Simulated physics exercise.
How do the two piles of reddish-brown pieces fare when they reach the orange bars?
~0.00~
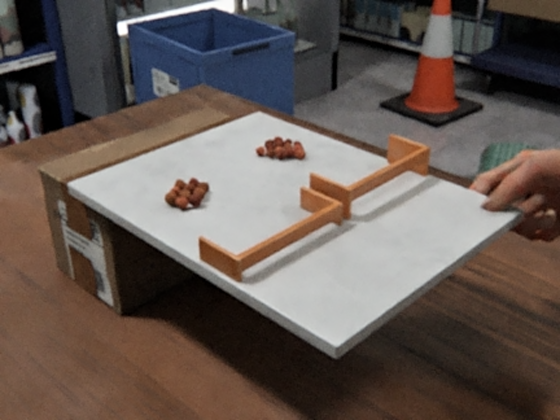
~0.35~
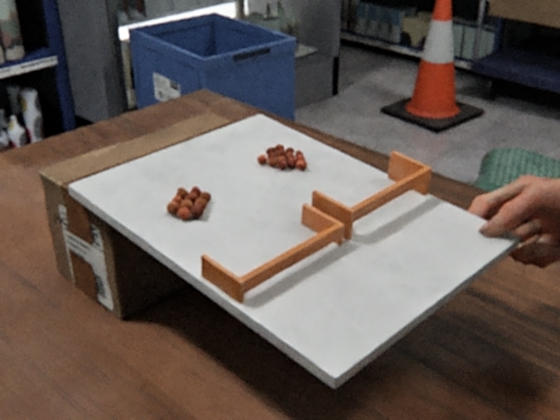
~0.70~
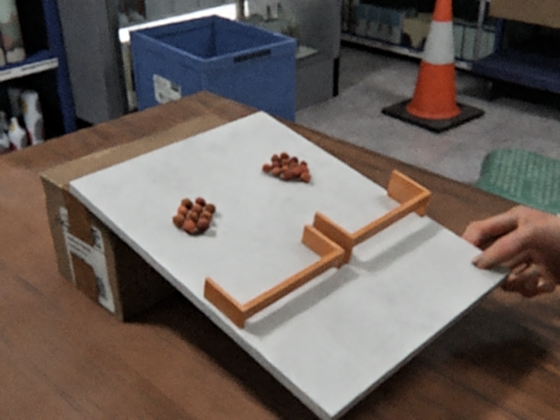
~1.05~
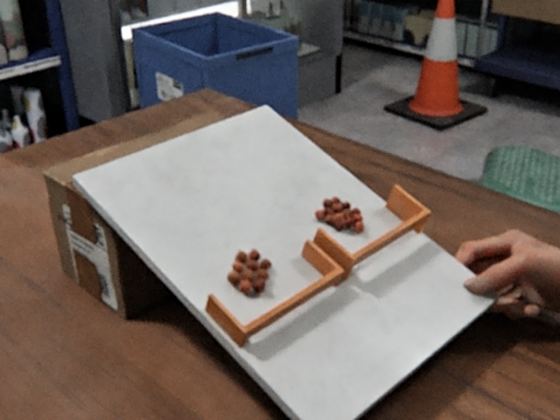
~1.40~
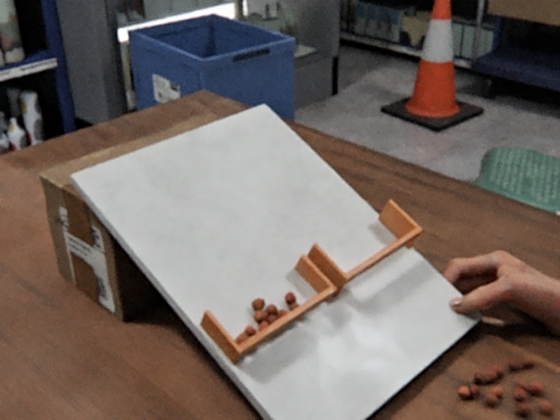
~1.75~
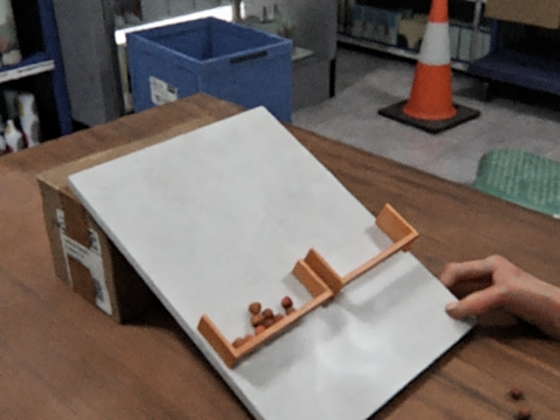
The nearer pile is stopped by its bar and stays on the board, while the farther pile slips under its bar and spills onto the table.
